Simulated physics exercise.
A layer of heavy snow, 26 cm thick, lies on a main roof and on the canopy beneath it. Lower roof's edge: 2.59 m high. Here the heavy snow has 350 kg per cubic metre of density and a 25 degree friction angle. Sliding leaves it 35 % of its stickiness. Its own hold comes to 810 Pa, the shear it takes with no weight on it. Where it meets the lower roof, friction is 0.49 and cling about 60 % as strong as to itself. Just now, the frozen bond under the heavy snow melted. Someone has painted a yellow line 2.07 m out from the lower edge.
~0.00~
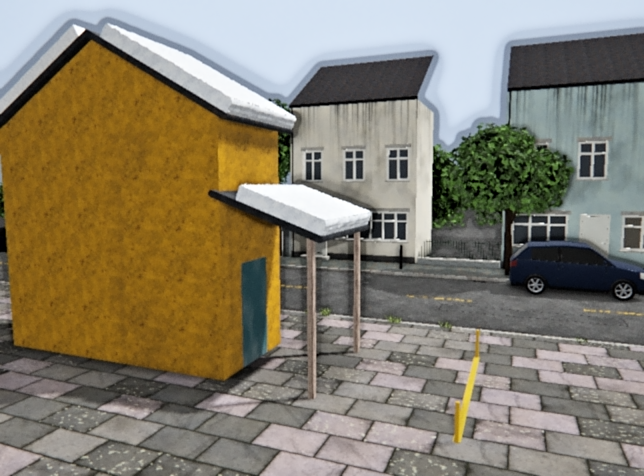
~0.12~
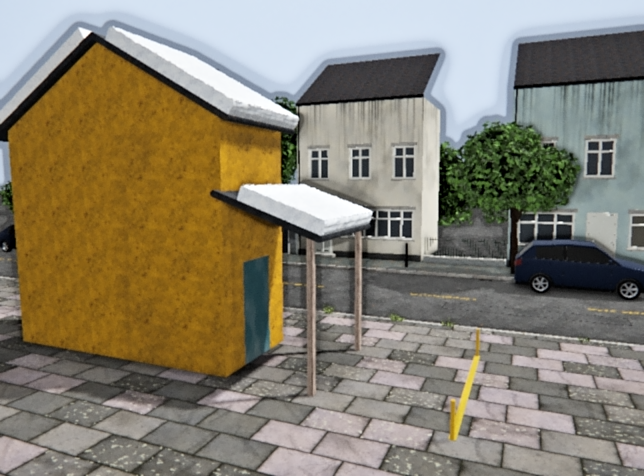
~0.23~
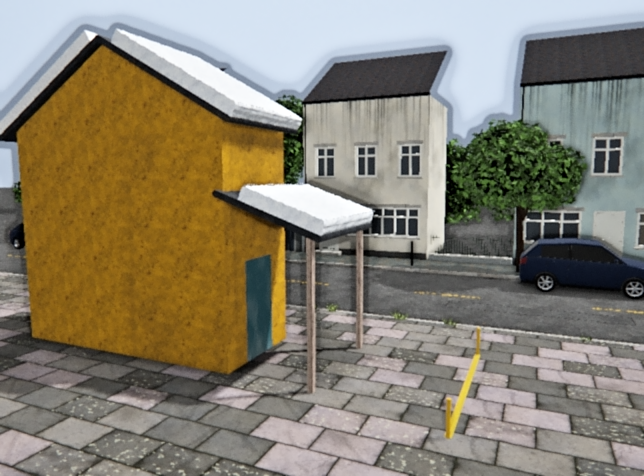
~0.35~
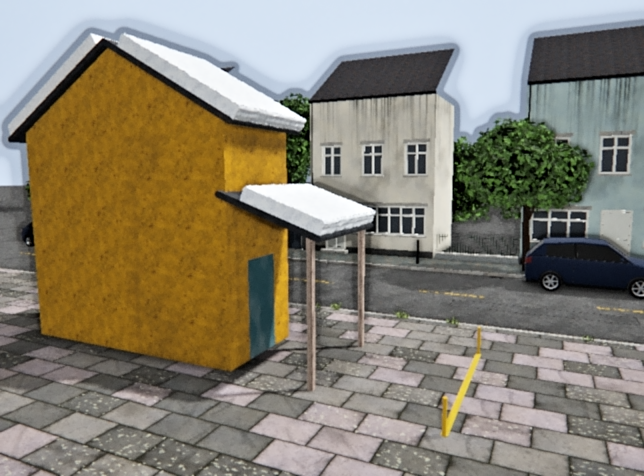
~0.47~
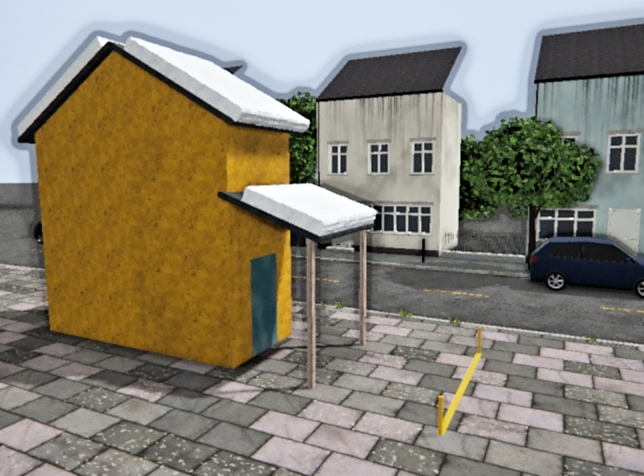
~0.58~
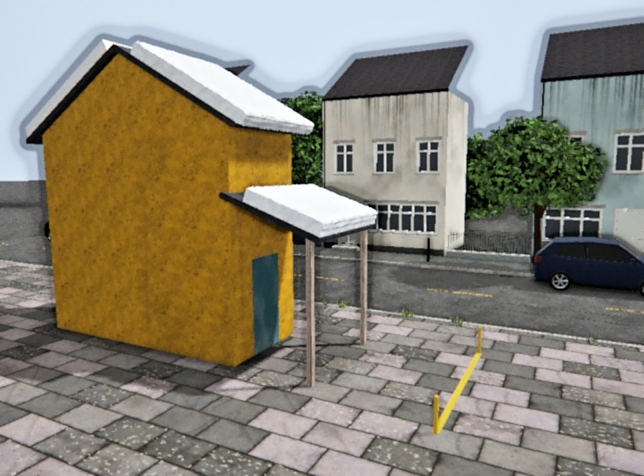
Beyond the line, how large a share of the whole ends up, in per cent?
Roughly 15 per cent.
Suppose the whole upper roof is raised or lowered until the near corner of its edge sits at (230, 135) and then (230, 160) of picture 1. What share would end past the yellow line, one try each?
Roughly 1 per cent first and 0 per cent second.
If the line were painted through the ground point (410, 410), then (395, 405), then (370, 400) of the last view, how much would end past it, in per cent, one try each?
About 25 %, 35 %, 45 %.
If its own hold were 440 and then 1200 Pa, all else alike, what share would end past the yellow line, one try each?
First 25 %, second 1 %.
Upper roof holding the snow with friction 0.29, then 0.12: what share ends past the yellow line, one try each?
It would be 25 % the first time and 40 % the second.
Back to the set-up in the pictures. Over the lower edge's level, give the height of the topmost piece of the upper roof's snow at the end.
It ends up some 0.9 m higher than the lower edge.
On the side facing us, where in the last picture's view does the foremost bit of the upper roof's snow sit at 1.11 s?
Around pixel (269, 193).
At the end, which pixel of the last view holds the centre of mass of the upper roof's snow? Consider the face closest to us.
It sits close to (388, 362) in the last view.
After 1.11 s, none is below the lower edge and 0 % is past the line.
After 1.74 s, none is below the lower edge and 0 % is past the line.
After 2.37 s, none is below the lower edge and 0 % is past the line.
After 3.00 s, 41 % is below the lower edge and 0 % is past the line.
After 4.40 s, at the end, 62 % is below the lower edge and 15 % is past the line.
